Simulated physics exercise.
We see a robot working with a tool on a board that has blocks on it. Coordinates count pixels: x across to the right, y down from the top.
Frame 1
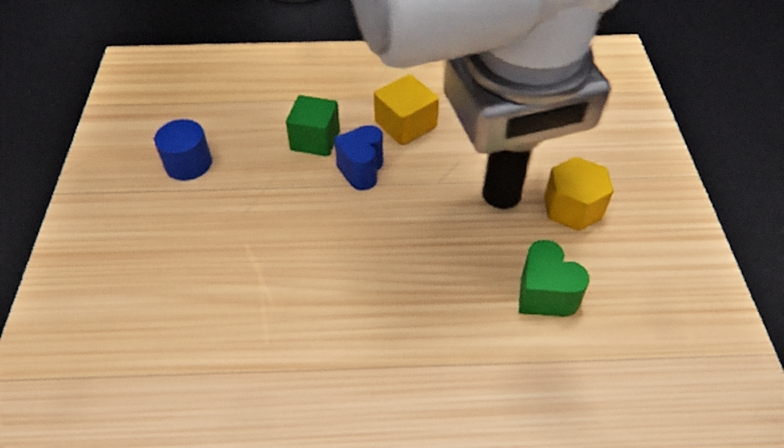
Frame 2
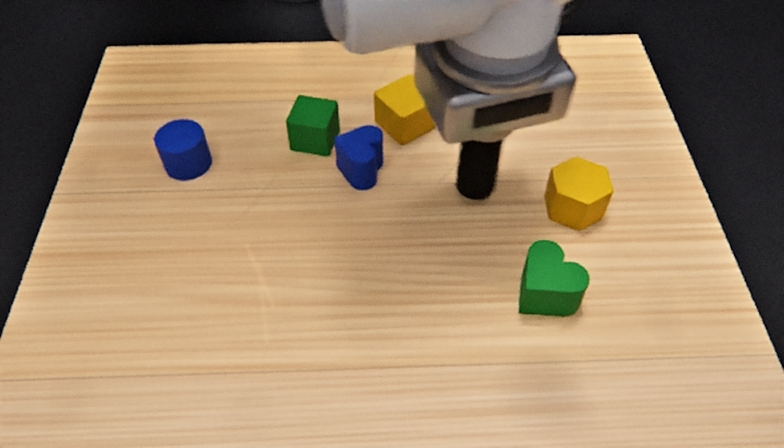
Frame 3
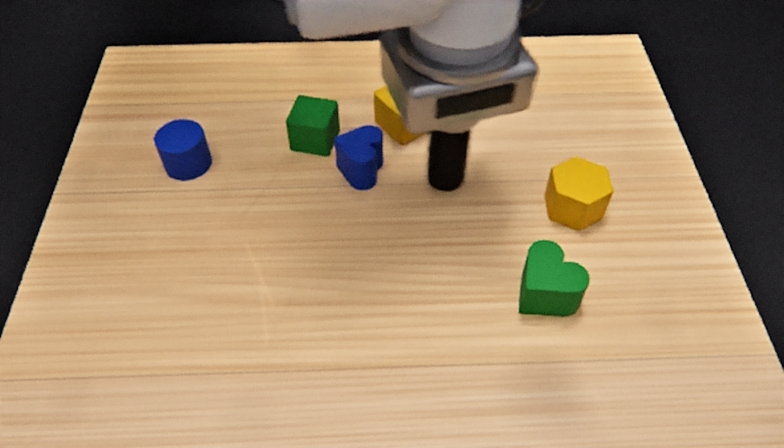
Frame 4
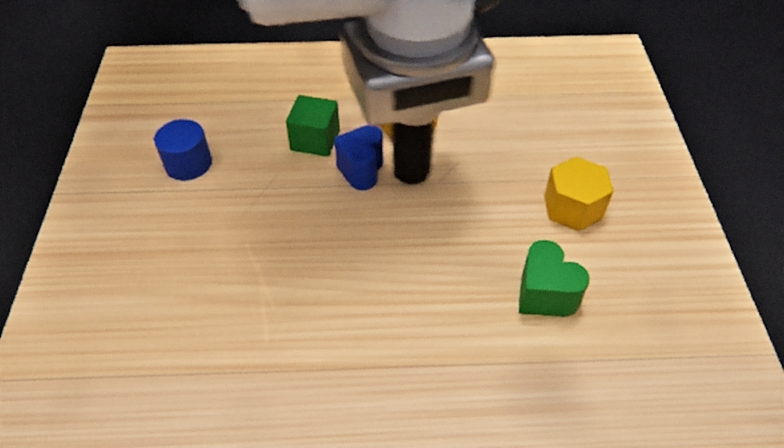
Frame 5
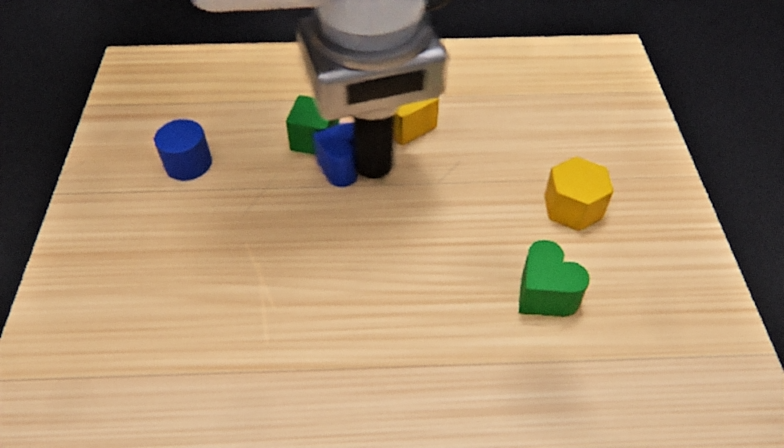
A robot arm swept its black tool leftward across a wooden board scattered with colored blocks, passing in front of the yellow cube and then nudging the blue heart a little to the left.
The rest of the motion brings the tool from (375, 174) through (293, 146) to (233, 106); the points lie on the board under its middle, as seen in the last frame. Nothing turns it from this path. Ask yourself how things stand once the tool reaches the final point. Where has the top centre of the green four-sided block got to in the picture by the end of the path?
My best guess is (277, 73).
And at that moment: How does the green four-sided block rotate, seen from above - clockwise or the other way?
It spins with the clock.
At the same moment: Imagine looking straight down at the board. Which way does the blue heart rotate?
Seen from above, its turn is counter-clockwise.
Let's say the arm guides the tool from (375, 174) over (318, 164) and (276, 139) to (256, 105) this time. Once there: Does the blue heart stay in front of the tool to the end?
I'd say no.
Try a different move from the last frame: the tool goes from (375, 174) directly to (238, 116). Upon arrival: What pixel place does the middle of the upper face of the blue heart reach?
The centre of its top face lies at (268, 136).
What follows on the original path. One third of the way, tool (317, 150); green four-sided block (287, 100), turned 75° clockwise; blue heart (278, 134), turned 25° anticlockwise.
Two thirds of the way, tool (268, 126); green four-sided block (277, 79), turned 90° clockwise; blue heart (252, 134), turned 75° anticlockwise.
At the end, tool (231, 99); green four-sided block (277, 73), turned 115° clockwise; blue heart (252, 134), turned 75° anticlockwise; yellow four-sided block still.
